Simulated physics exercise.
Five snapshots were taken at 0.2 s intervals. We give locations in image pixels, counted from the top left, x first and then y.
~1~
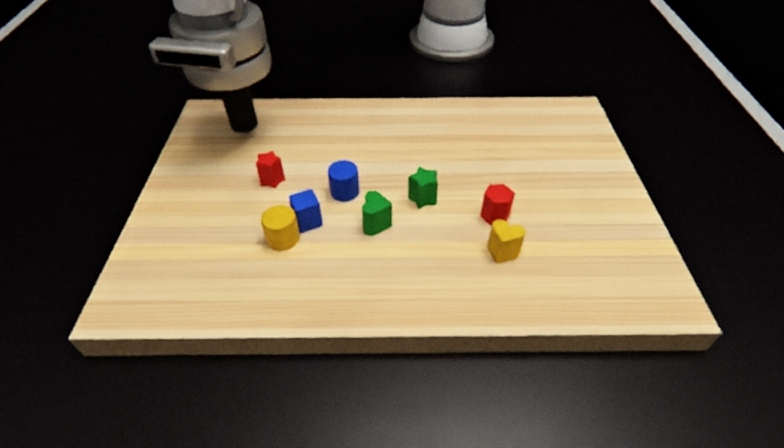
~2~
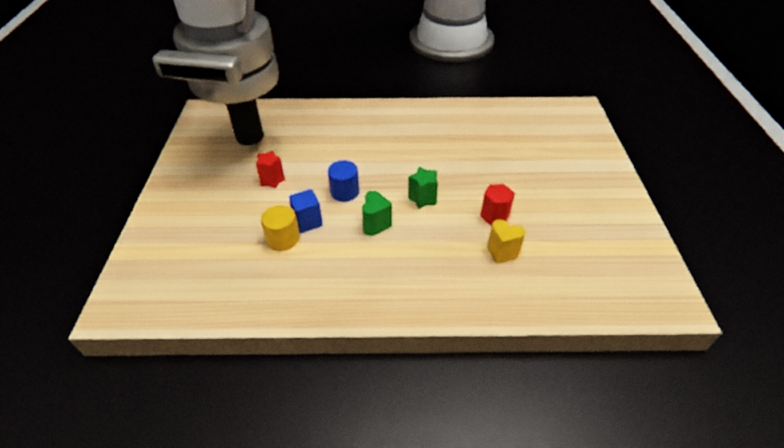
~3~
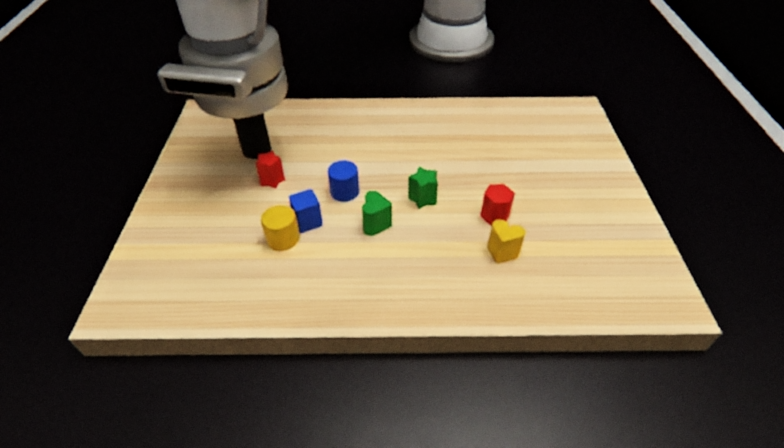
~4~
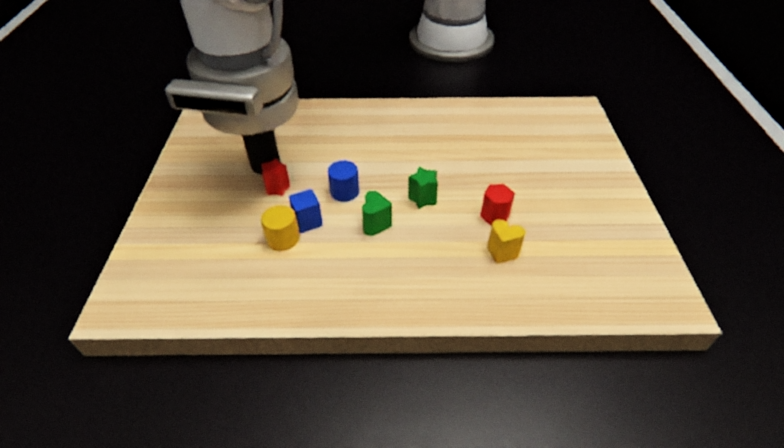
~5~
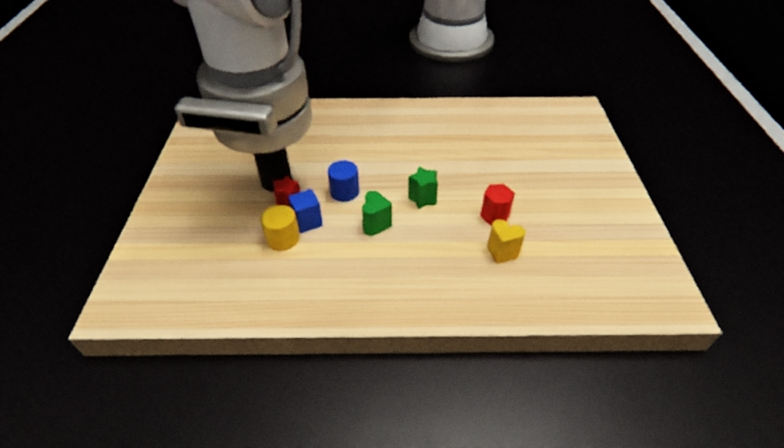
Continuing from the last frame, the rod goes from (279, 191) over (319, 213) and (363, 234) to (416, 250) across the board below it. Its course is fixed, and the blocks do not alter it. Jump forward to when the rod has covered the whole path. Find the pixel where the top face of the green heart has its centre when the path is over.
Pixel (404, 202).
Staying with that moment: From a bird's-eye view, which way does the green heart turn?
Direction: Anticlockwise.
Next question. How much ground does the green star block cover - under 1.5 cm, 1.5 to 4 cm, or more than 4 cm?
Net shift: Below 1.5 cm.
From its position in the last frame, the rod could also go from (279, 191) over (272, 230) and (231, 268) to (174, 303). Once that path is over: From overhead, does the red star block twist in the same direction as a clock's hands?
Going by the path, no.
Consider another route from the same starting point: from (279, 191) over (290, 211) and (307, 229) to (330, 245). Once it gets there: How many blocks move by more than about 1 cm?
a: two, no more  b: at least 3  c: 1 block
My answer is option b.
The first path, step by step. One third of the way, rod (317, 203); yellow disc (278, 218); red star block (309, 209), turned 40° clockwise; blue square piece (322, 224).
Two thirds of the way, rod (363, 225); yellow disc (278, 218); red star block (316, 216), turned 75° clockwise; blue square piece (323, 236); green heart (387, 202), turned 35° anticlockwise.
At the end, rod (417, 241); yellow disc (278, 218); red star block (316, 216), turned 75° clockwise; blue square piece (323, 236); green heart (404, 202), turned 85° anticlockwise; green star block not moved.
